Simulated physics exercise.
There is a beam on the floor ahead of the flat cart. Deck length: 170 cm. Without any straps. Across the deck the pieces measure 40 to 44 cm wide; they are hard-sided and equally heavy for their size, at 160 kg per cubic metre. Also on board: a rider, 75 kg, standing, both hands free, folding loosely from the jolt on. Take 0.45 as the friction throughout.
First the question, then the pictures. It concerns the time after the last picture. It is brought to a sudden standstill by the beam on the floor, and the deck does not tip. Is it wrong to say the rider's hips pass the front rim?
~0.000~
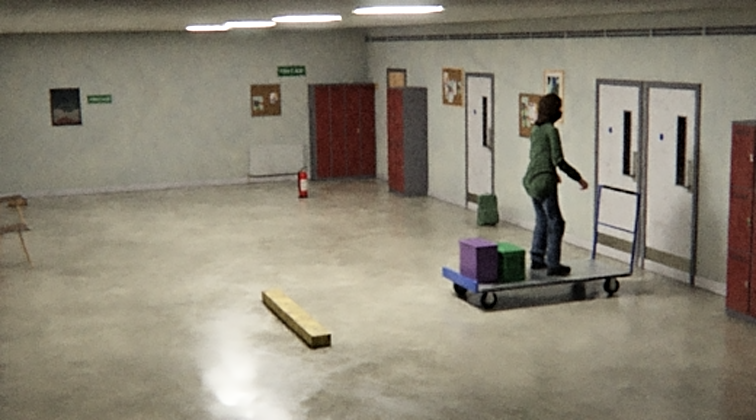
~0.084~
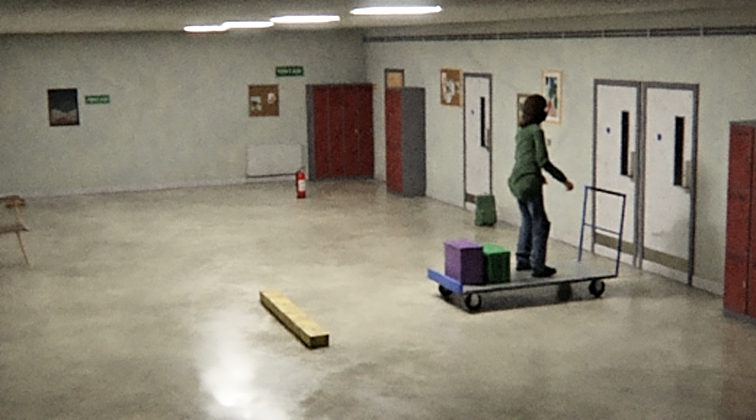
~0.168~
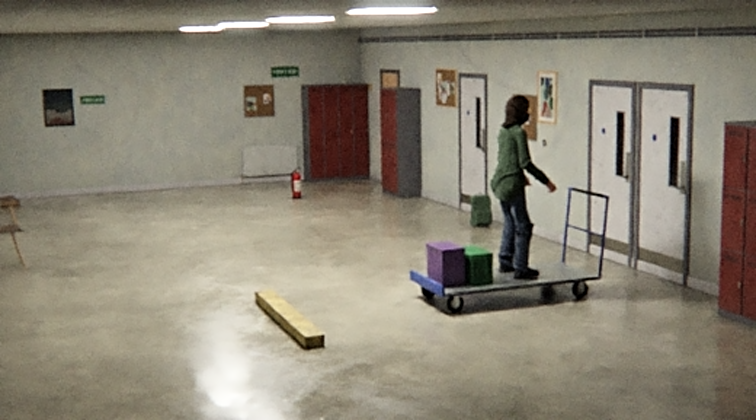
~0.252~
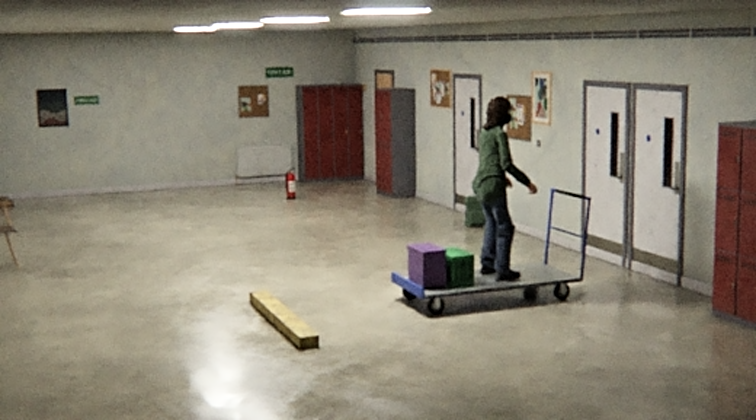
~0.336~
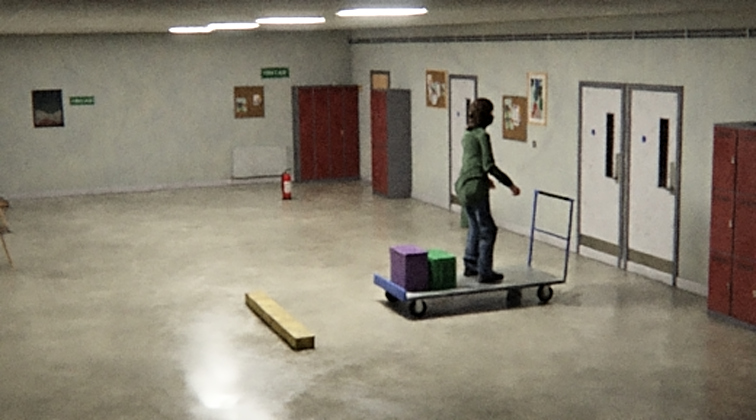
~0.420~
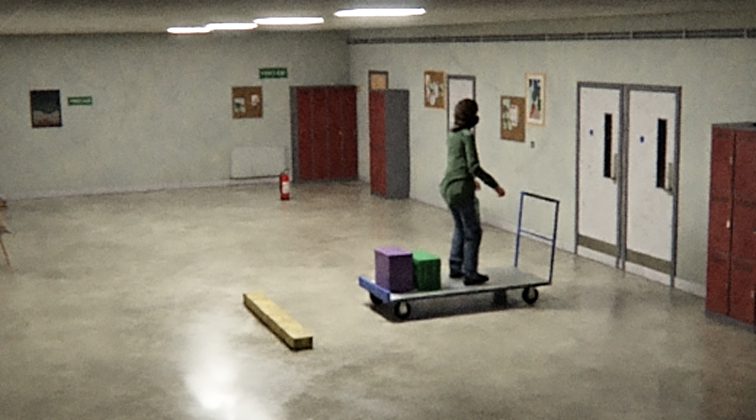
Yes, it is still carried.
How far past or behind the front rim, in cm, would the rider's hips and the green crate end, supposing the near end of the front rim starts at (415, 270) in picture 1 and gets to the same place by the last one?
Rest points: Hips at 30 cm behind, green at 40 cm behind.
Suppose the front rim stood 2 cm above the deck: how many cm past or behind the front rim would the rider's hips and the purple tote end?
The hips would end 20 cm behind the front rim, and the purple one 20 cm behind it.
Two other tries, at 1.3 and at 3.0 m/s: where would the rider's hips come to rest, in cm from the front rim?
Roughly 20 cm behind the front rim on the first try and 100 cm past it on the second.
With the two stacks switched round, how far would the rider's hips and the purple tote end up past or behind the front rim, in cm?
The hips would end 40 past the front rim, and the purple one 50 behind it.
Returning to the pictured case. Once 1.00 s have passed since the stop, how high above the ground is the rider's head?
110 cm above it.
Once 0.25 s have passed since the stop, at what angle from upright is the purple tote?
Some 10°.
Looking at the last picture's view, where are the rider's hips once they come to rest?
(312, 246).
Impact comes at 0.99 s.
After 1.24 s the rider's hips are 44 cm behind the rim, near (318, 224) in the last picture's view.
After 1.54 s the rider's hips are 8 cm behind the rim, near (282, 246) in the last picture's view.
After 1.99 s the rider's hips are 10 cm behind the rim, near (284, 247) in the last picture's view.
Final state at 4.3 s, nothing is past the rim; behind it, green crate, purple tote and the rider's hips.
